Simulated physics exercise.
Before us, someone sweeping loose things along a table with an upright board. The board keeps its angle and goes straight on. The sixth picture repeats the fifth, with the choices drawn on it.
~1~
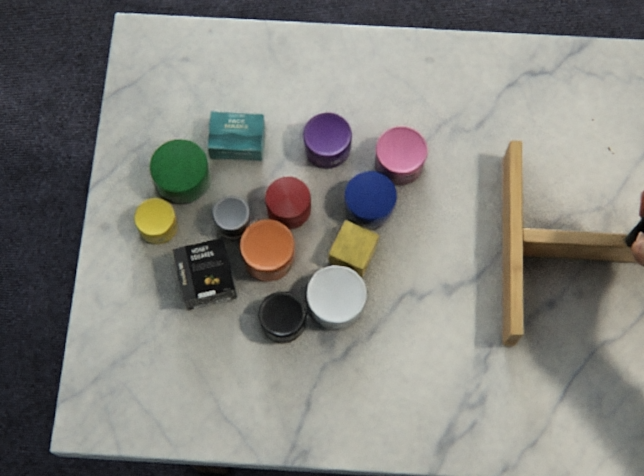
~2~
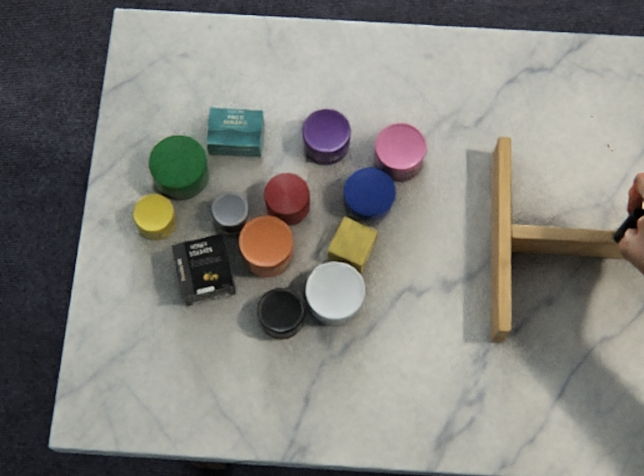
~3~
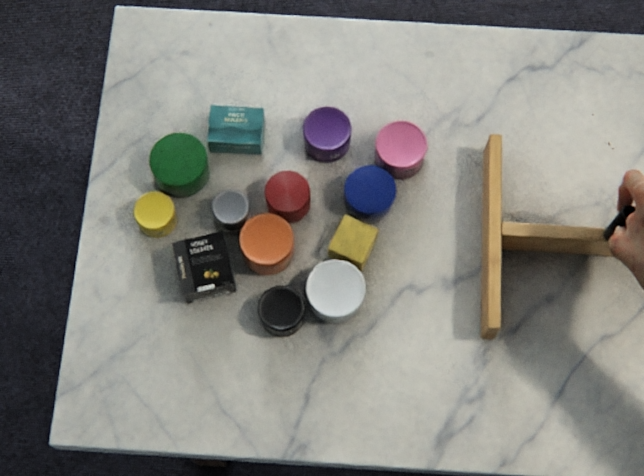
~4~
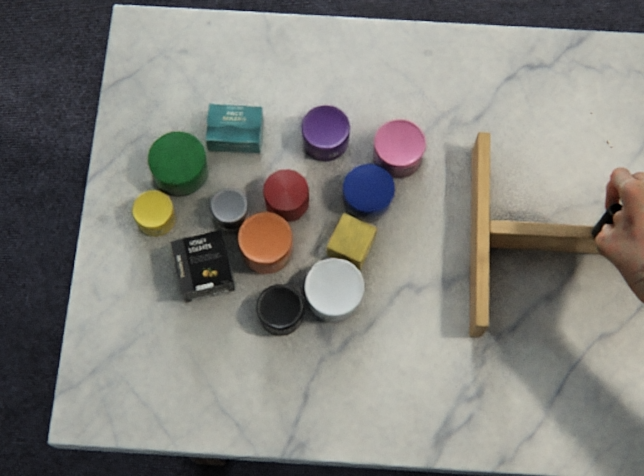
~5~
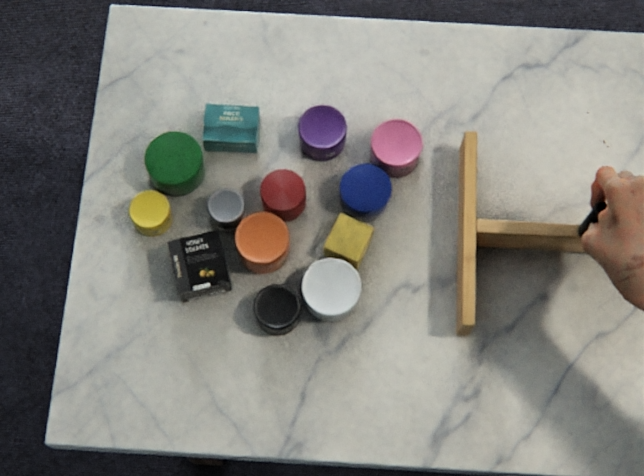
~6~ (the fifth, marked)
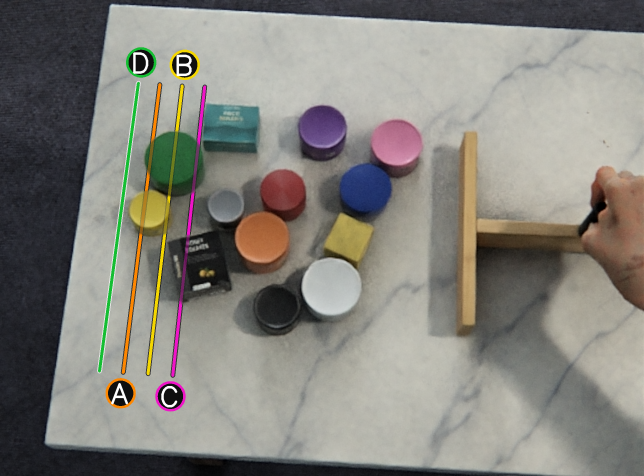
On a marble table, a hand slides an upright wooden board left toward colourful tubs and boxes.
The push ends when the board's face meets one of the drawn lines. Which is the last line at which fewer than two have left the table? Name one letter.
The farthest such stop is C.
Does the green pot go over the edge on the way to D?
Yes.
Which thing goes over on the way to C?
The yellow jar goes over.
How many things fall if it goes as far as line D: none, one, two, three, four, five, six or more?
By then, six or more.
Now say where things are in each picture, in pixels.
Green pot (180, 171); purple jar (328, 141); white tub (337, 298), in the first frame.
Board (505, 230); black packet (204, 270), in the second frame.
Board (495, 228); turquoise box (236, 130), in the third frame.
Board (483, 226); pink tub (399, 149), in the fourth frame.
Board (470, 225); yellow jar (151, 214); black tub (278, 310); yellow block (349, 242), in the fifth frame.
On the marked copy, A at (143, 221); B at (166, 223); C at (190, 224); D at (120, 220).
Taking C. A third of the way, board (369, 219); purple jar (295, 127); pink tub (340, 146).
Two thirds of the way, board (268, 213); yellow jar (122, 211); green pot (160, 157).
When it is over, board (190, 209); yellow jar over the edge; grey tin (83, 214); one fallen.
As for the rest, A drops five; B drops two; D drops six.
